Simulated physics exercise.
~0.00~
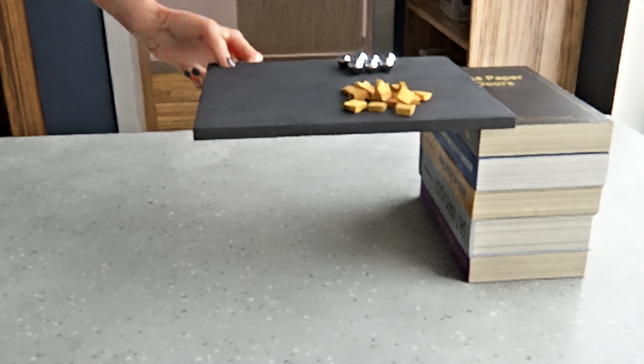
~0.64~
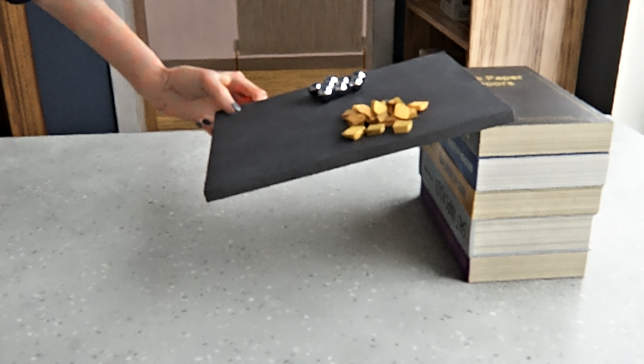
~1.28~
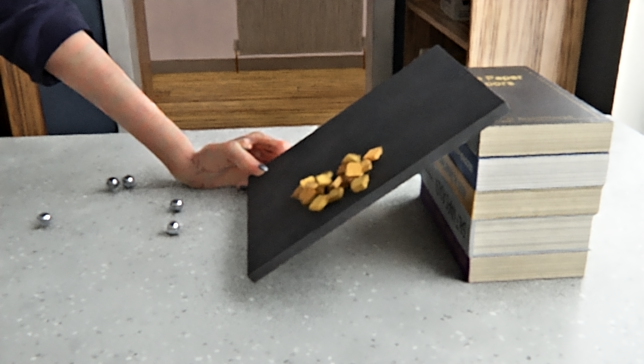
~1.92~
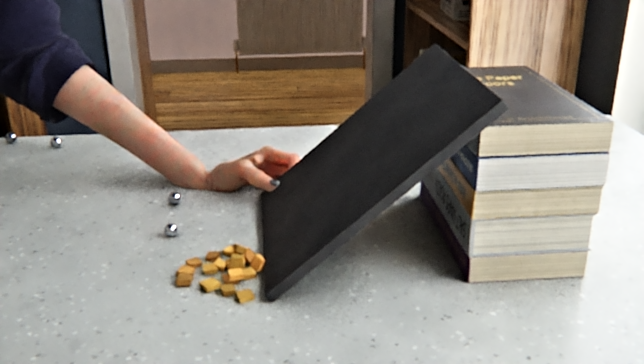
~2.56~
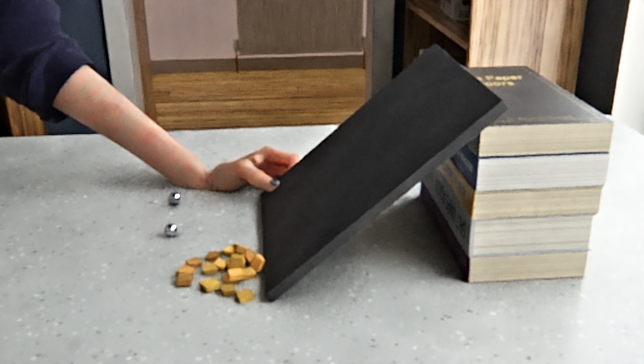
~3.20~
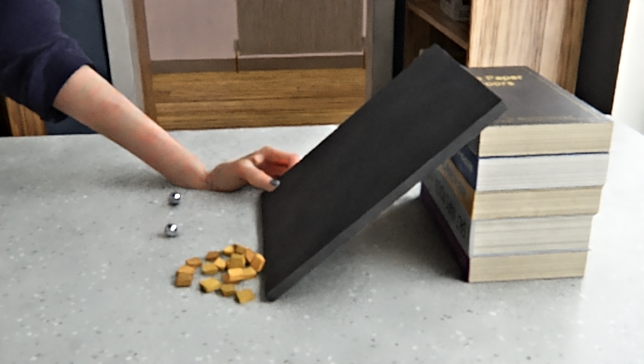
On a speckled grey counter, a dark board rests with its right end on a stack of thick books, while a hand at the left holds the other end nearly level. A cluster of shiny silver balls sits toward the far edge, with a heap of yellowish-brown chunks nearer the front. The hand lowers the left end, and the balls roll off leftward across the counter while the chunks stay on the board. As it tilts further, the chunks slide down and settle at its foot. Finally, the hand and board stay still, with only two balls left in view, farther out than the chunks.
